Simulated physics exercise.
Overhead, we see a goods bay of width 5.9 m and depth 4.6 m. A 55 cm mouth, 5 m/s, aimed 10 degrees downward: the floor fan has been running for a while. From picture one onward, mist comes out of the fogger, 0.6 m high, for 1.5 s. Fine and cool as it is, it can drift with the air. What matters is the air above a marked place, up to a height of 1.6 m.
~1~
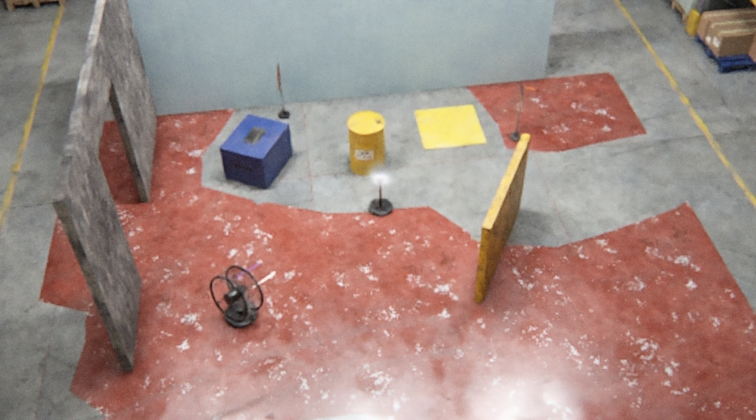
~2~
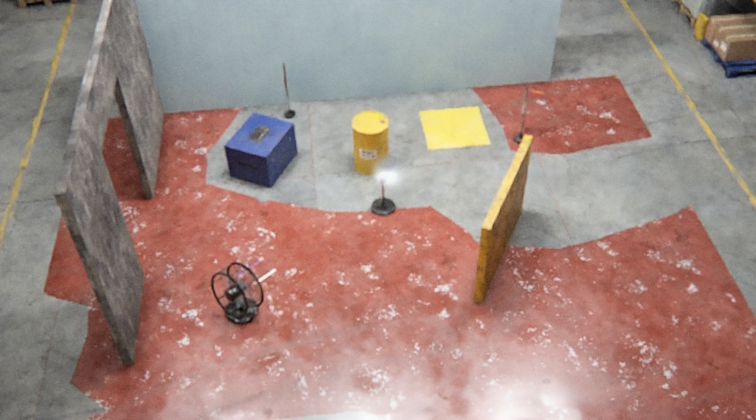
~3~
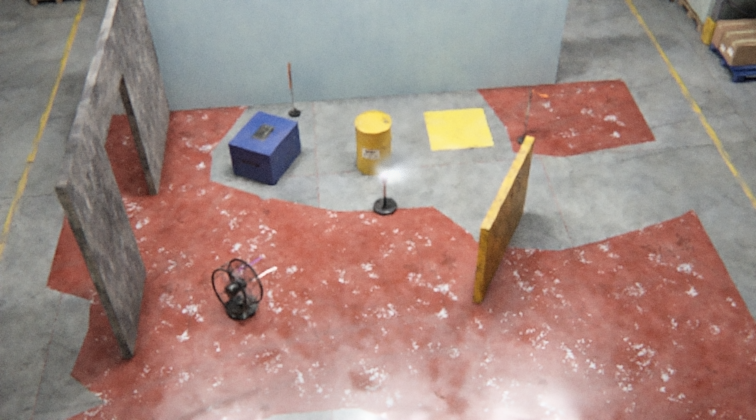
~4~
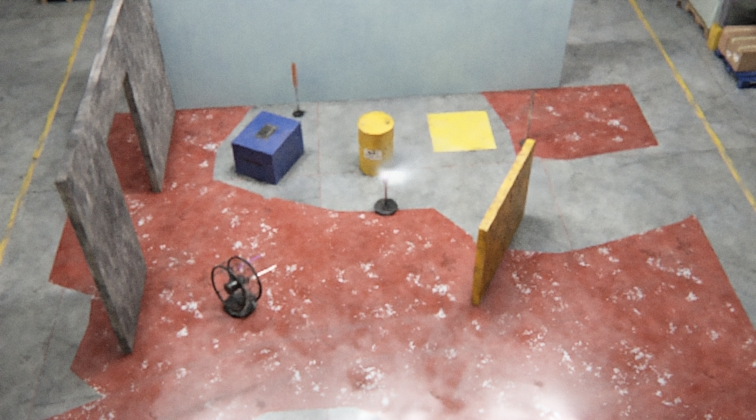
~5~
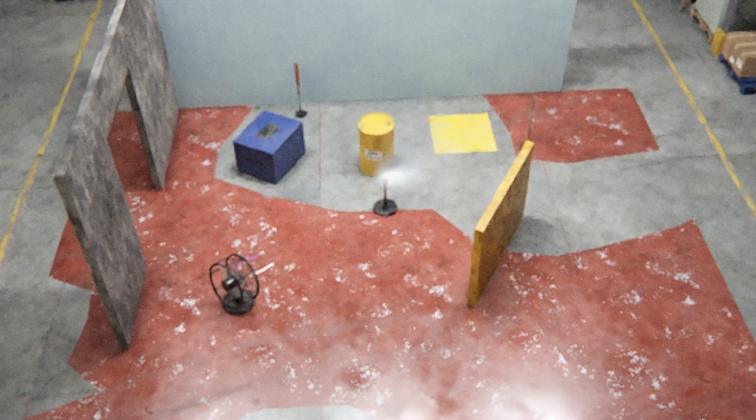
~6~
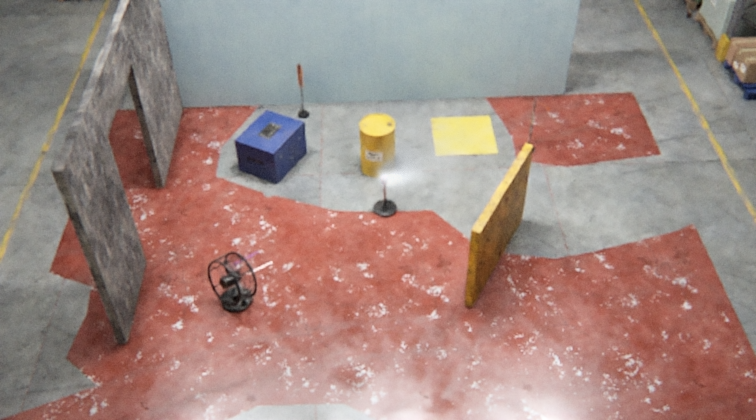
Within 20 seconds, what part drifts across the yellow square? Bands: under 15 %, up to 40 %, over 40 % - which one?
Estimate: More than 40 %.
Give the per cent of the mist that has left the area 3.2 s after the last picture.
Roughly 40 percent.
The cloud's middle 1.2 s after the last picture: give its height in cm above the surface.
Roughly 60 cm up.
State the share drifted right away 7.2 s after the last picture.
Roughly 90 per cent.
Then, 1.2 s after the last picture we count, 36 % has passed over the yellow square, with 97 % still about or yet to come, and the middle of the rest is near (478, 123).
Then, 3.2 s after the last picture we count, 61 % has passed over the yellow square, with 57 % still about or yet to come, and the middle of the rest is near (553, 57).
Then, 7.2 s after the last picture we count, 64 % has passed over the yellow square, with 10 % still about or yet to come.
Then, 19.2 s after the last picture we count, 64 % has passed over the yellow square, with 0 % still about or yet to come.
